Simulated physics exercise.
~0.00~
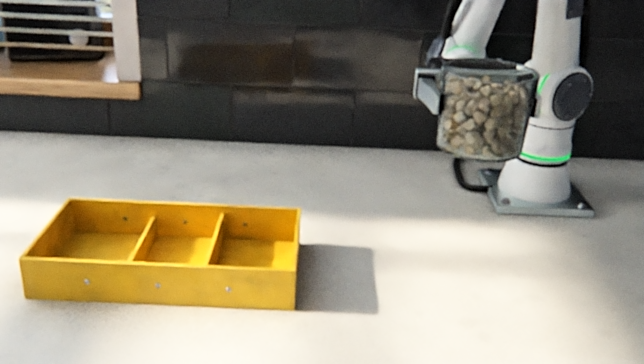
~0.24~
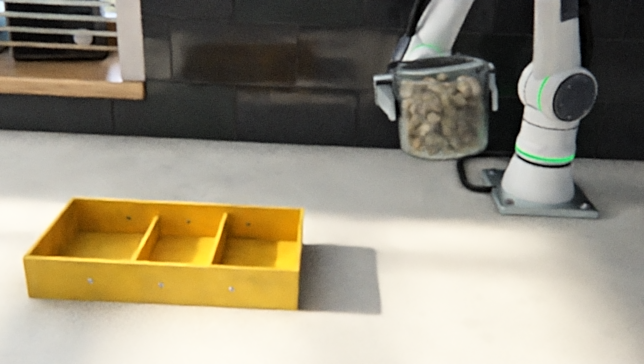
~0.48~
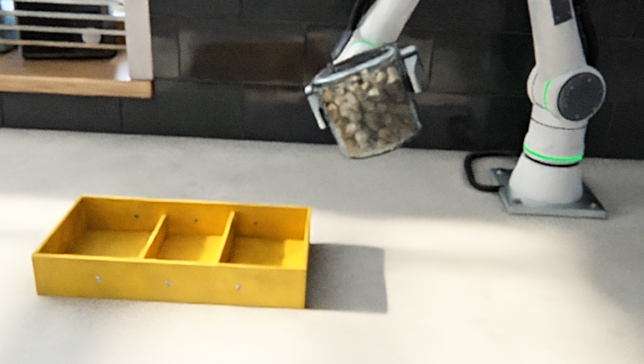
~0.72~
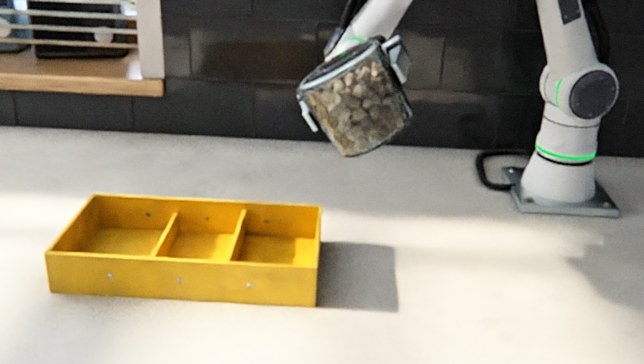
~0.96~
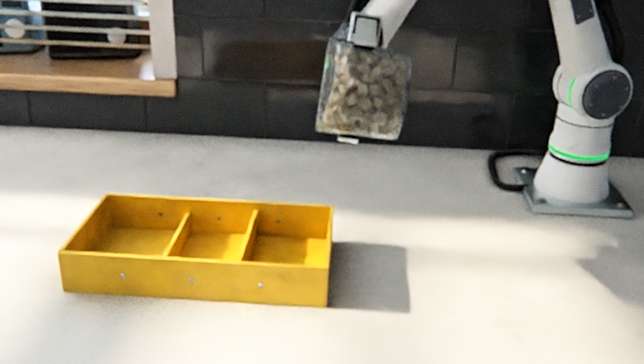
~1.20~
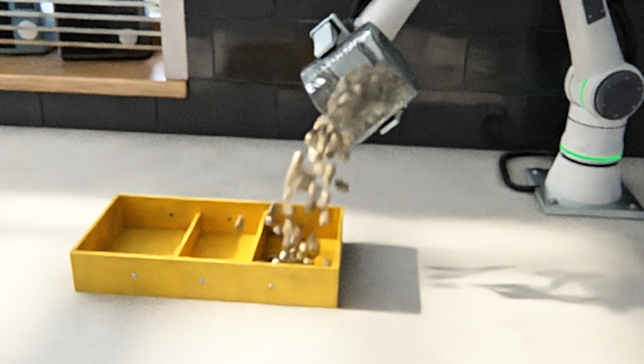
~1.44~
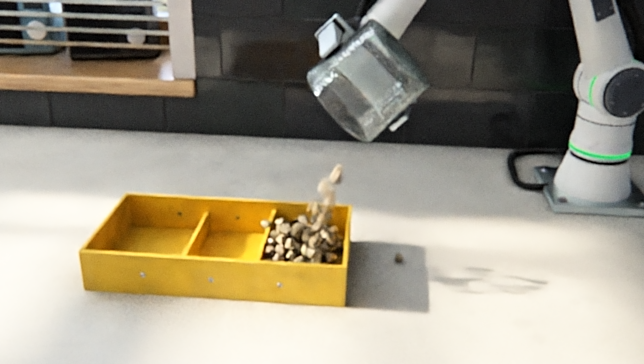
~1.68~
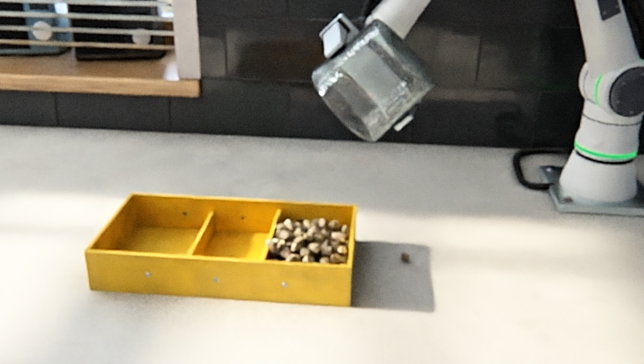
To begin with, a white robot arm holds a clear beaker full of small pebbles upright above a pale table, with a yellow tray split into three parts standing to the left. The arm carries the beaker left, tilting it as it goes, until it hangs on its side near the tray. It then tips the beaker further, and the pebbles pour down into the tray's right-hand part. The last few drop in as the beaker empties. At the end, the pebbles lie heaped in that part, one stray pebble rests on the table to the right, and the arm holds the upturned beaker still.
